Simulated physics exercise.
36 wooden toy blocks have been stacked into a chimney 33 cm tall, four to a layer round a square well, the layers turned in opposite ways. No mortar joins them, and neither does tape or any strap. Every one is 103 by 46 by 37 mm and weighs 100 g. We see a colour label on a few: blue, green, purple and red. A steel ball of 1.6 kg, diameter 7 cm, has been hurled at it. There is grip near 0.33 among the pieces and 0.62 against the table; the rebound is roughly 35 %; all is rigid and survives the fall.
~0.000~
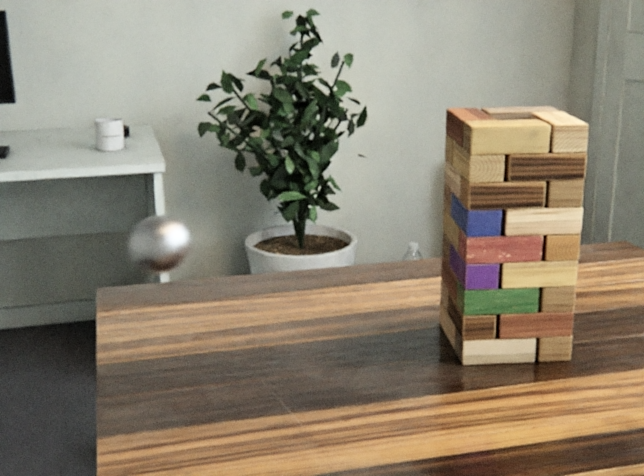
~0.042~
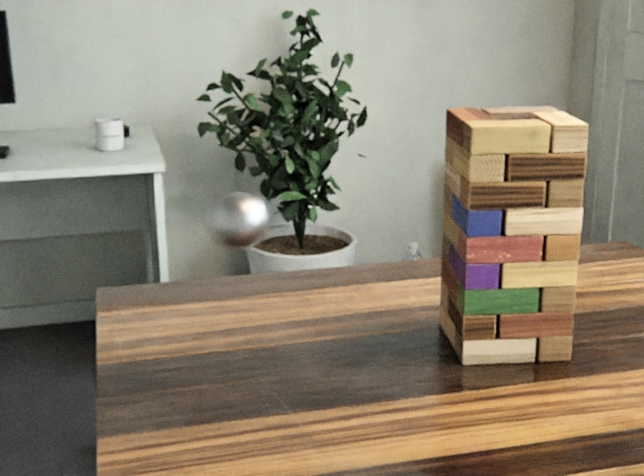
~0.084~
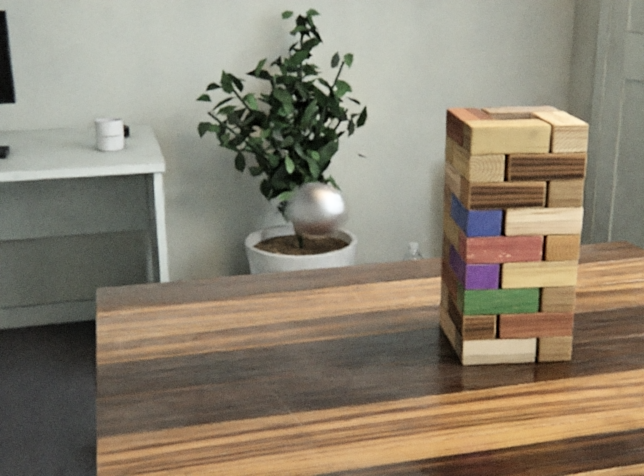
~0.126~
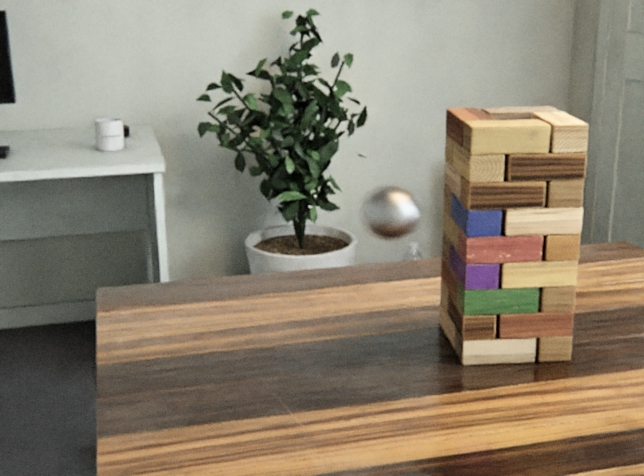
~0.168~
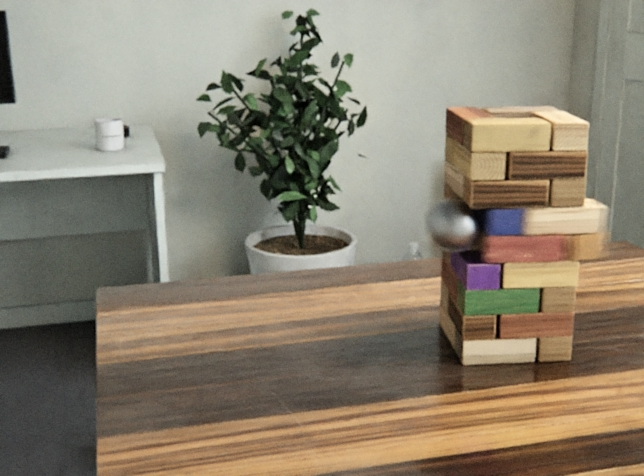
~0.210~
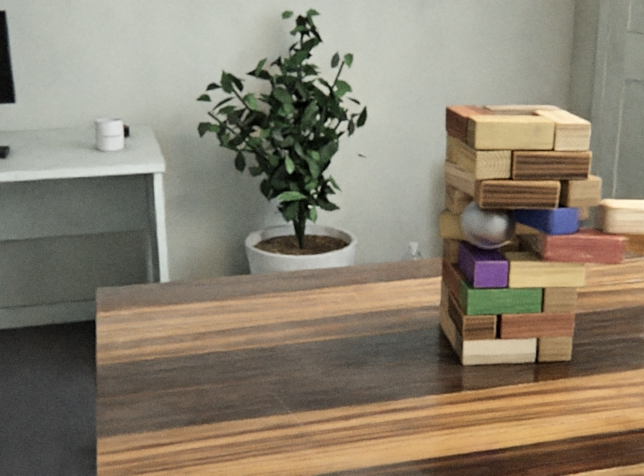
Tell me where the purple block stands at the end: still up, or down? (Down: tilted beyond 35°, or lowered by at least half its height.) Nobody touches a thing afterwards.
It's left up.
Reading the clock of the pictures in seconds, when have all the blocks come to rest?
Settling time: Near 1.5 s.
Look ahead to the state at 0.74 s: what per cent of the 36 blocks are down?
By then, 60 per cent.
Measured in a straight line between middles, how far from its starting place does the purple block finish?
I'd put it at near 3 cm.
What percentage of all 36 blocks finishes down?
I'd put it at about 60 percent.
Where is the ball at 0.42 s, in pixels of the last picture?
Pixel position: Around (585, 237).
Around 0.42 s, ball still moving; 16 of the 36 blocks down; purple block displaced 27 mm; blue block tipped 37°, 13 cm lower.
Around 0.74 s, ball still moving; 22 of the 36 blocks down; purple block displaced 26 mm; blue block on its side.
Finally (1.6 s), ball rolling away; 22 of the 36 blocks down; purple block displaced 25 mm; blue block on its side; red block 15 cm lower. Seen by the last camera, middles, purple block near (492, 264).
